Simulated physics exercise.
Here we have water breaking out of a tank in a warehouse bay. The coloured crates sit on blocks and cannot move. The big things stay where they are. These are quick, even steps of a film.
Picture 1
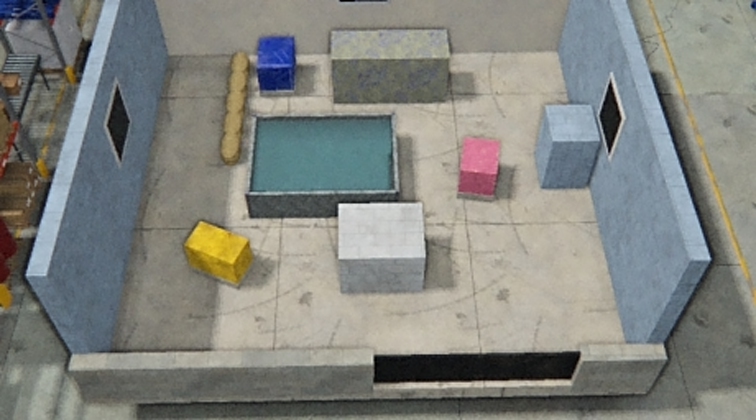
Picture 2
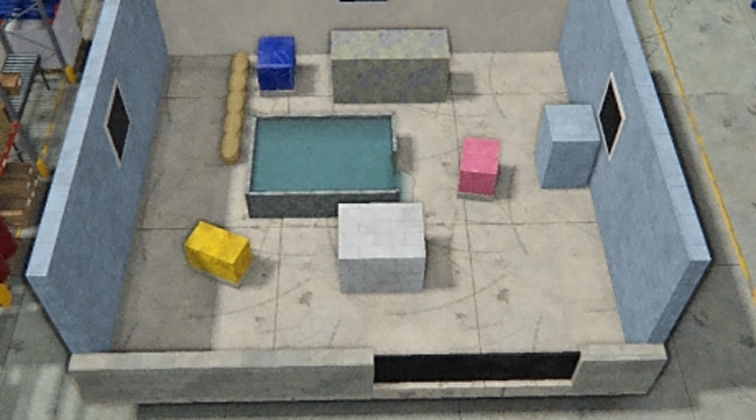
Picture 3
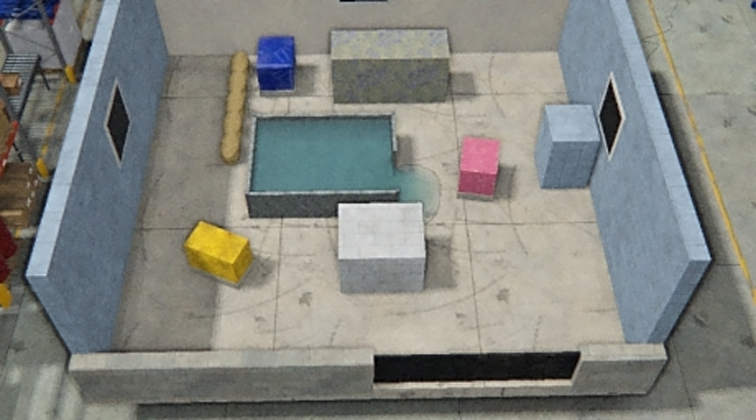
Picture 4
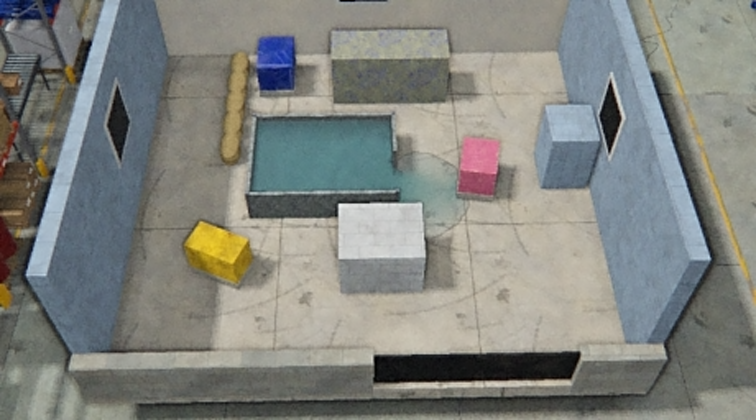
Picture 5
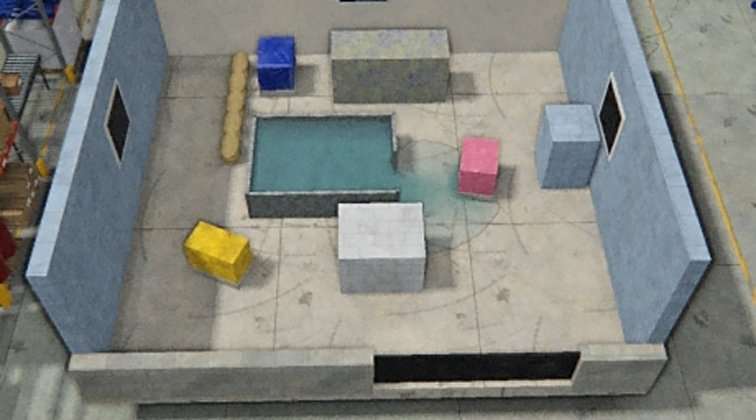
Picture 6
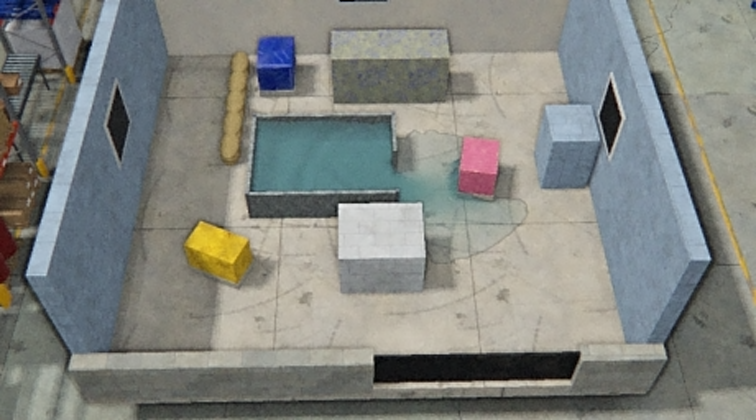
In a warehouse bay, water breaks from a tank's right side and spreads rightward around a pink block.
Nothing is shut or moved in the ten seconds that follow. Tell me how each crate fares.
In the end: The yellow crate keeps dry; the pink crate is soaked; the blue crate keeps dry.
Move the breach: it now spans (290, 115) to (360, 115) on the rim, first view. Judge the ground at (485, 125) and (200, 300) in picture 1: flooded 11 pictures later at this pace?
One after the other: Flooded, not flooded.
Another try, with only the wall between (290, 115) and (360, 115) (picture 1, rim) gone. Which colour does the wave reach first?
I say the one in blue.
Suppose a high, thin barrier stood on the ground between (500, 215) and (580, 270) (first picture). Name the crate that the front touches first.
The pink one.
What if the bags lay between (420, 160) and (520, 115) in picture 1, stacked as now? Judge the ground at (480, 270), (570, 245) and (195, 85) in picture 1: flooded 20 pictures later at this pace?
One after the other: Covered, under water, dry.
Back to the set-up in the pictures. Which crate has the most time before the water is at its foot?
I say the yellow-painted one.
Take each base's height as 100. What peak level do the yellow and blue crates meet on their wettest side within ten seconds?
Near 40 and 40 in a hundred.
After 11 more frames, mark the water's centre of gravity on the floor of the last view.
At about (382, 186).
A moment on, water covers 15 % of the floor; the yellow crate not reached, the pink crate water round its plinth, the blue crate not reached.
Next, water covers 30 % of the floor; the yellow crate not reached, the pink crate water round its plinth, the blue crate not reached.
Then, water covers 40 % of the floor; the yellow crate not reached, the pink crate water round its plinth, the blue crate not reached.
Later, water covers 65 % of the floor; the yellow crate not reached, the pink crate water round its plinth, the blue crate water round its plinth.
In the end, water covers 80 % of the floor; the yellow crate stayed above the water, the pink crate was topped, the blue crate stayed above the water.
